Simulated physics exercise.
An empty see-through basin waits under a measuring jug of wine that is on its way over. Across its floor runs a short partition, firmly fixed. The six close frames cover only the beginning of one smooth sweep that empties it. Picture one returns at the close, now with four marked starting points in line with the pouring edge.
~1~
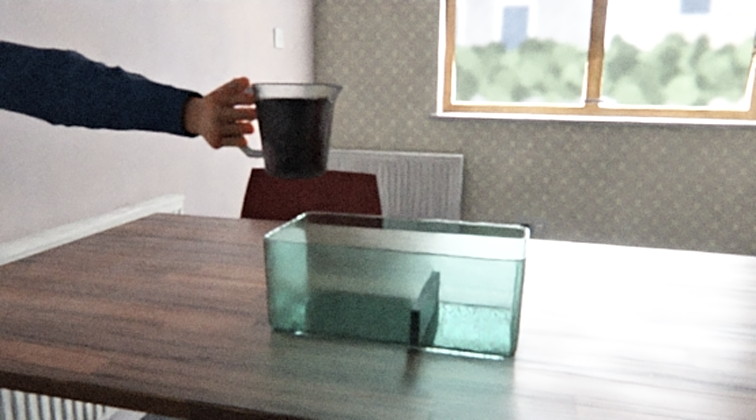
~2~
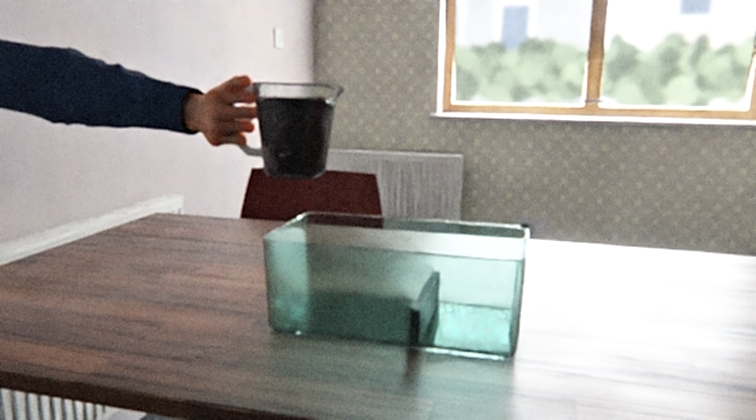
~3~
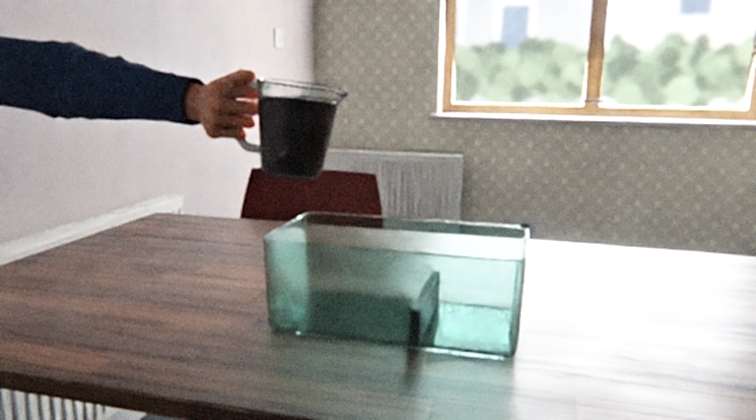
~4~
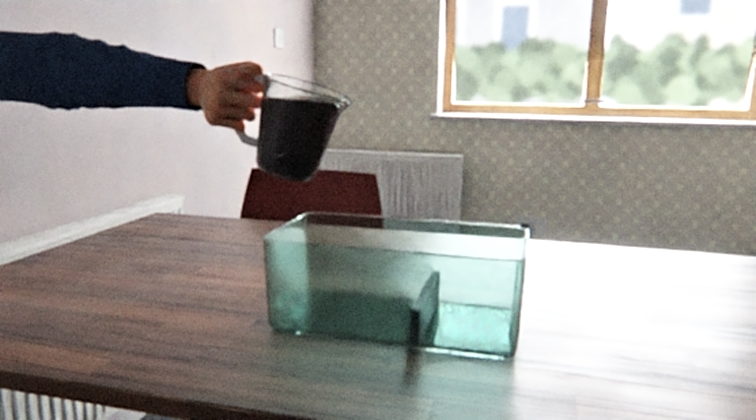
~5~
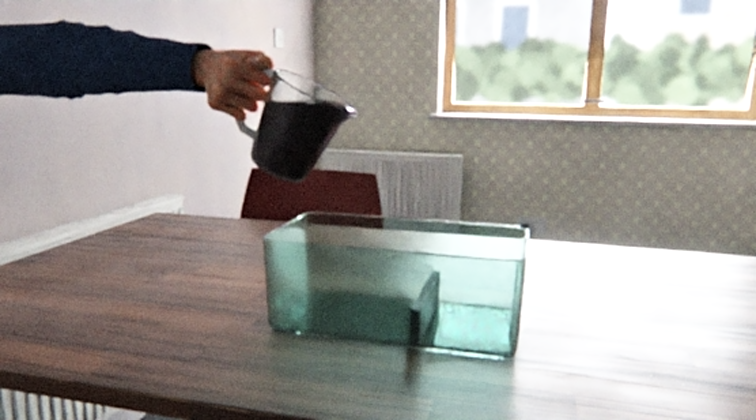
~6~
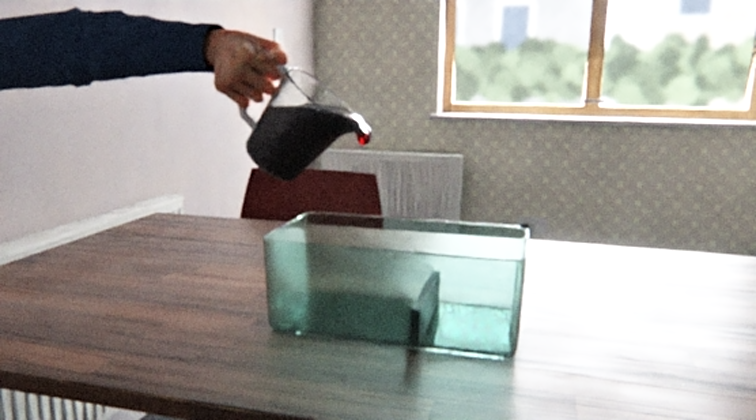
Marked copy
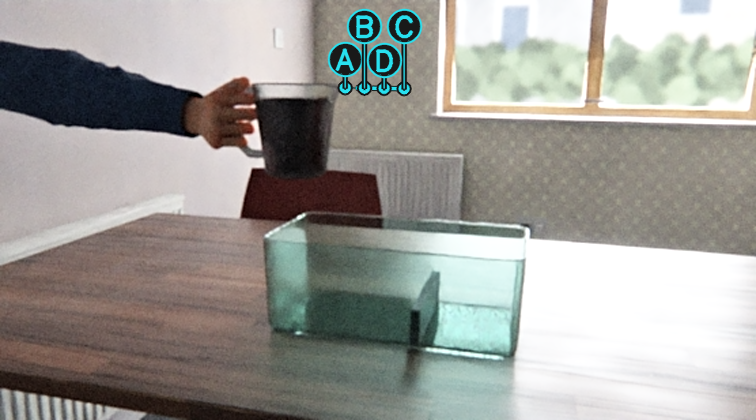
In this clip, a hand holds a glass measuring jug of dark liquid above a see-through basin with a short partition, then gradually tilts it to the right until a little red liquid passes over the lip.
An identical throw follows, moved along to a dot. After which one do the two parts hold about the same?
Choose D.
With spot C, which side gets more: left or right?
The right side.
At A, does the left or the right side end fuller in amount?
More ends on the left.
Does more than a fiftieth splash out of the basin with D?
No, it does not.
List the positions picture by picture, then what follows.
In the first frame, upright, lip at (341, 87); basin from (270, 327) to (517, 357); top of the wall at (427, 288); nothing has left yet.
In the second frame, upright, lip at (342, 89); nothing has left yet.
In the third frame, tipped about 7°, lip at (346, 94); nothing has left yet.
In the fourth frame, tipped about 16°, lip at (350, 103); nothing has left yet.
In the fifth frame, tipped about 27°, lip at (354, 115); nothing has left yet.
In the sixth frame, tipped about 40°, lip at (356, 130); wine is over the lip, down to (363, 142).
On the marked copy, A at (345, 87); B at (364, 88); C at (404, 88); D at (384, 88).
For spot A, about 92 % ends left of the wall and 5 % right of it.
For spot B, about 79 % ends left of the wall and 19 % right of it.
For spot C, about 16 % ends left of the wall and 82 % right of it.
For spot D, about 46 % ends left of the wall and 54 % right of it.
